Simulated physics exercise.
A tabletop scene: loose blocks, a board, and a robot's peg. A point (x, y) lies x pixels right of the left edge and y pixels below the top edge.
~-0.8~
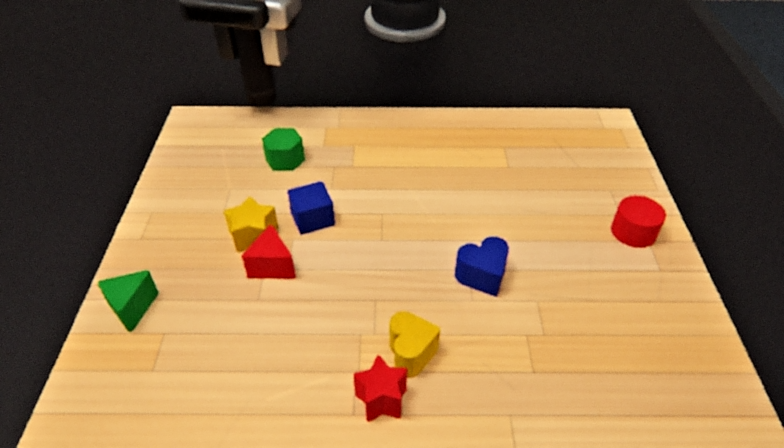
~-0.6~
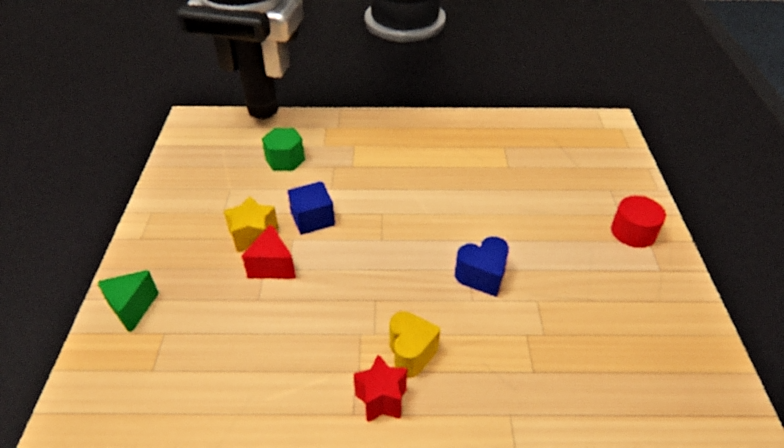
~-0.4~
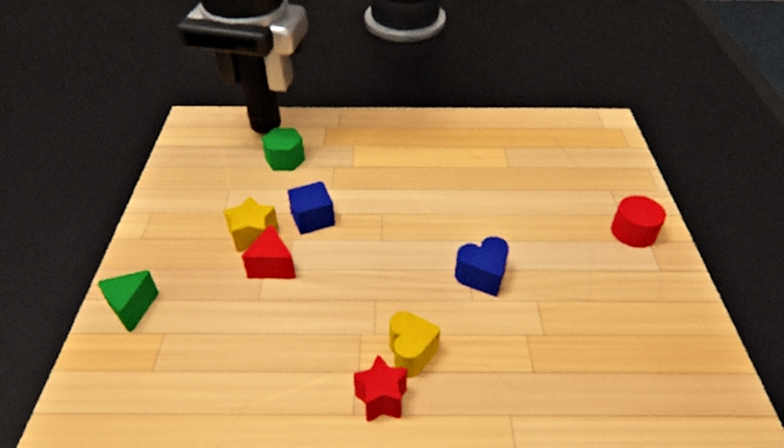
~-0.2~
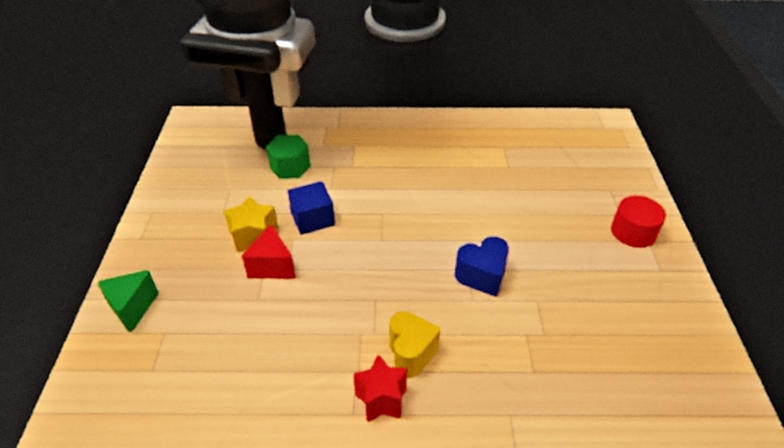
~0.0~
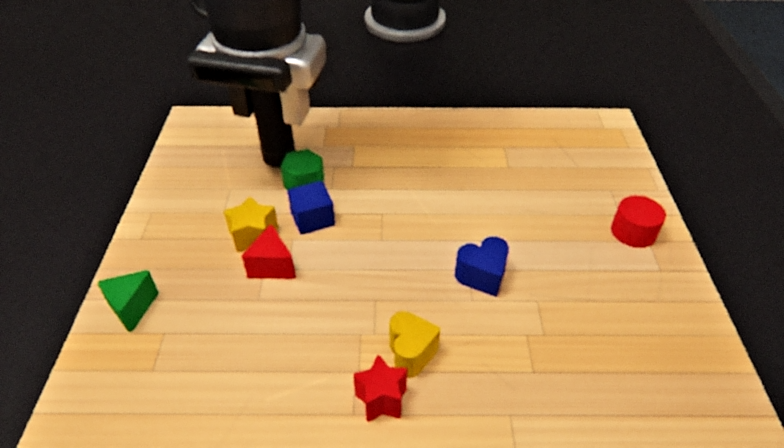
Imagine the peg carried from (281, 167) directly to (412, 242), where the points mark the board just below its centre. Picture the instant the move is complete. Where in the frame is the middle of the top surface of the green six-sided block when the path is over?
It is at (453, 227).
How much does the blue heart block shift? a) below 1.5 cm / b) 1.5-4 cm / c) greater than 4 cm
a.
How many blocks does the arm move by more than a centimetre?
This push will displace two blocks.
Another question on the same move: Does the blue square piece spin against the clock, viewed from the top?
Going by the path, no.
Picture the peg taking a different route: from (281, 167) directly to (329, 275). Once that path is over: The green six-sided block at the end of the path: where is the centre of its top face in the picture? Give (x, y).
Somewhere near (336, 180).
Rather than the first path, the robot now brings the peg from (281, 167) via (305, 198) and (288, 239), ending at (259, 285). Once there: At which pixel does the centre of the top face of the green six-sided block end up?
Its top centre is at about (341, 183).
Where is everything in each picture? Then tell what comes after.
Peg's lower end (262, 100); green six-sided block (282, 138); blue square piece (310, 196); blue heart block (486, 254), in the first picture.
Peg (263, 111); blocks still, in the second picture.
Peg (266, 125); blocks still, in the third picture.
Peg (271, 141); green six-sided block (287, 145), in the fourth picture.
Peg (280, 158); green six-sided block (302, 161); blue square piece (310, 196); blue heart block (486, 254), in the fifth picture.
What follows on the original path. One third of the way, peg (320, 181); green six-sided block (347, 185); blue square piece (317, 206), turned 45° clockwise.
Two thirds of the way, peg (365, 207); green six-sided block (399, 206), turned 35° anticlockwise; blue square piece (317, 206), turned 50° clockwise.
At the end, peg (412, 234); green six-sided block (453, 227), turned 65° anticlockwise; blue square piece (317, 206), turned 50° clockwise; blue heart block still.
